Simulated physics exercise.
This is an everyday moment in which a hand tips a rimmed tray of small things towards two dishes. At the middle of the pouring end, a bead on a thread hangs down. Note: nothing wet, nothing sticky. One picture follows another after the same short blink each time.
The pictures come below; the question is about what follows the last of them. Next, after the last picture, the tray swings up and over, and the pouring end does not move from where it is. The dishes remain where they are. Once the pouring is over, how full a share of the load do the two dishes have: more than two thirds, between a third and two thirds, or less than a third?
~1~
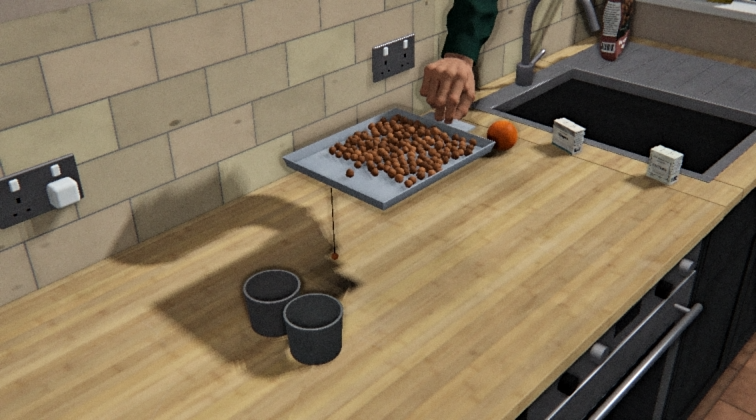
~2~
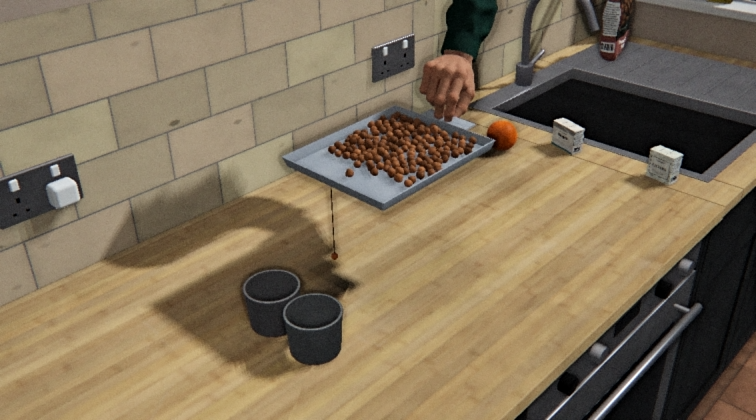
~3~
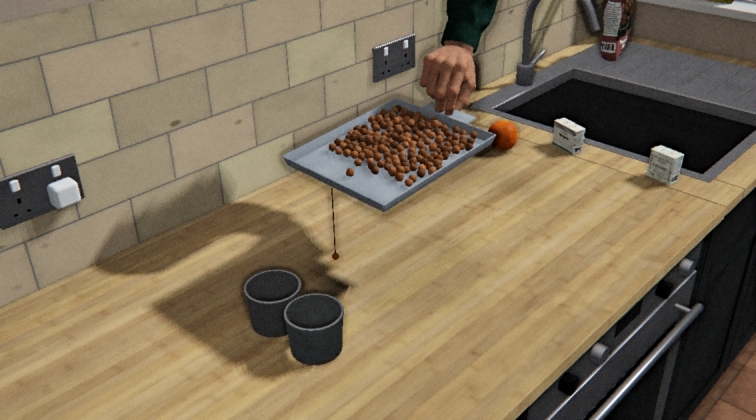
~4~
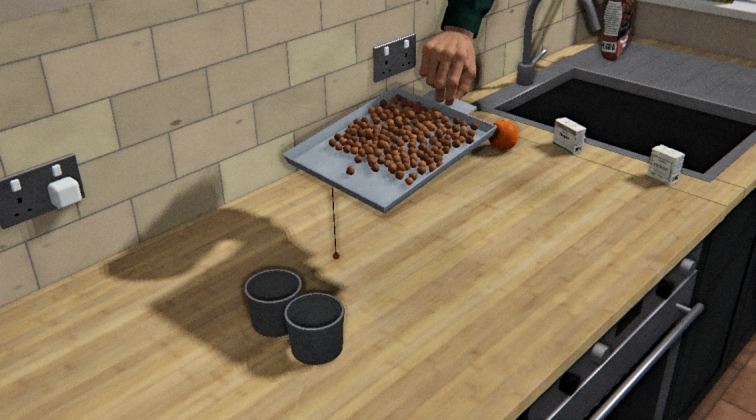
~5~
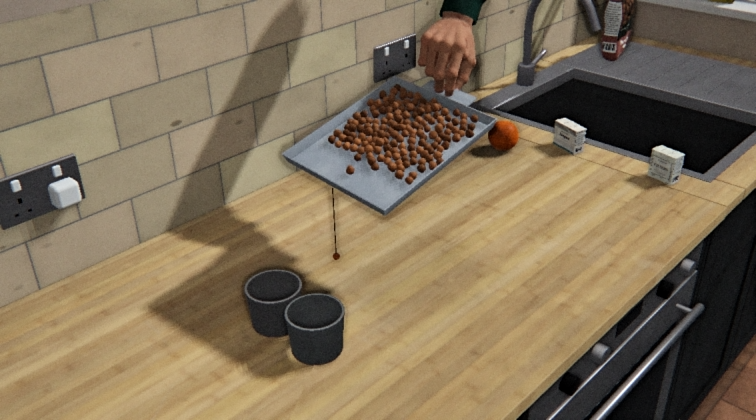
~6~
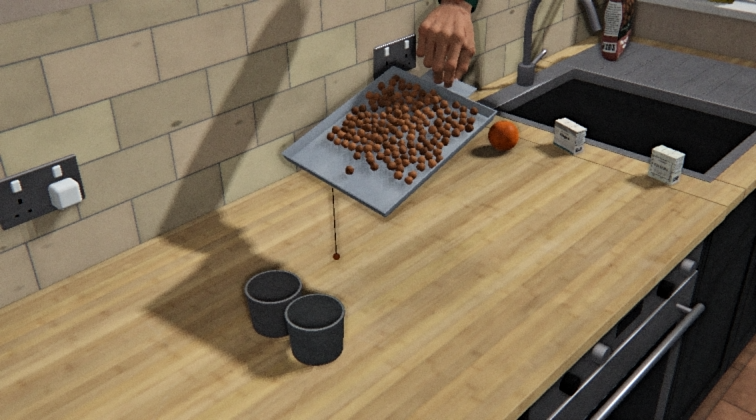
They have less than a third of it.
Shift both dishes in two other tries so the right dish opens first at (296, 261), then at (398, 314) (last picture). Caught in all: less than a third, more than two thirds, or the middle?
The two tries come out as below one third and the middle third in turn.
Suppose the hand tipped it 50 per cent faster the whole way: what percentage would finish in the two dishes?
Something like 10 percent, give or take.
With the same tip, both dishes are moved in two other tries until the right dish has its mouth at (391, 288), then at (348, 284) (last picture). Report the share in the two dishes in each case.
About 30 per cent first, then about 30 per cent.
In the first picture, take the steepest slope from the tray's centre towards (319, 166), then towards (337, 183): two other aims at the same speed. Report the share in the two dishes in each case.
Shares, approx.: 0 %, then 20 %.
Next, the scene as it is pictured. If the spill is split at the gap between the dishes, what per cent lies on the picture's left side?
Roughly 0 %.
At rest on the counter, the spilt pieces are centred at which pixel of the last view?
At about (366, 335).
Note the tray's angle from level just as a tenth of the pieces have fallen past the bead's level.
Around 90°, give or take.
Soon, tray tipped steeply; nearly all on the tray; a stray few in the right dish; a stray few outside both; a small part in the air.
A while on, tray tipped past a quarter turn; about a quarter on the tray; a stray few in the right dish; a stray few in the left dish; about a third outside both; about a third in the air.
Towards the end, tray tipped past a quarter turn; a small part in the right dish; a small part in the left dish; most outside both.
Finally, tray tipped past a quarter turn; a small part in the right dish; a small part in the left dish; most outside both.
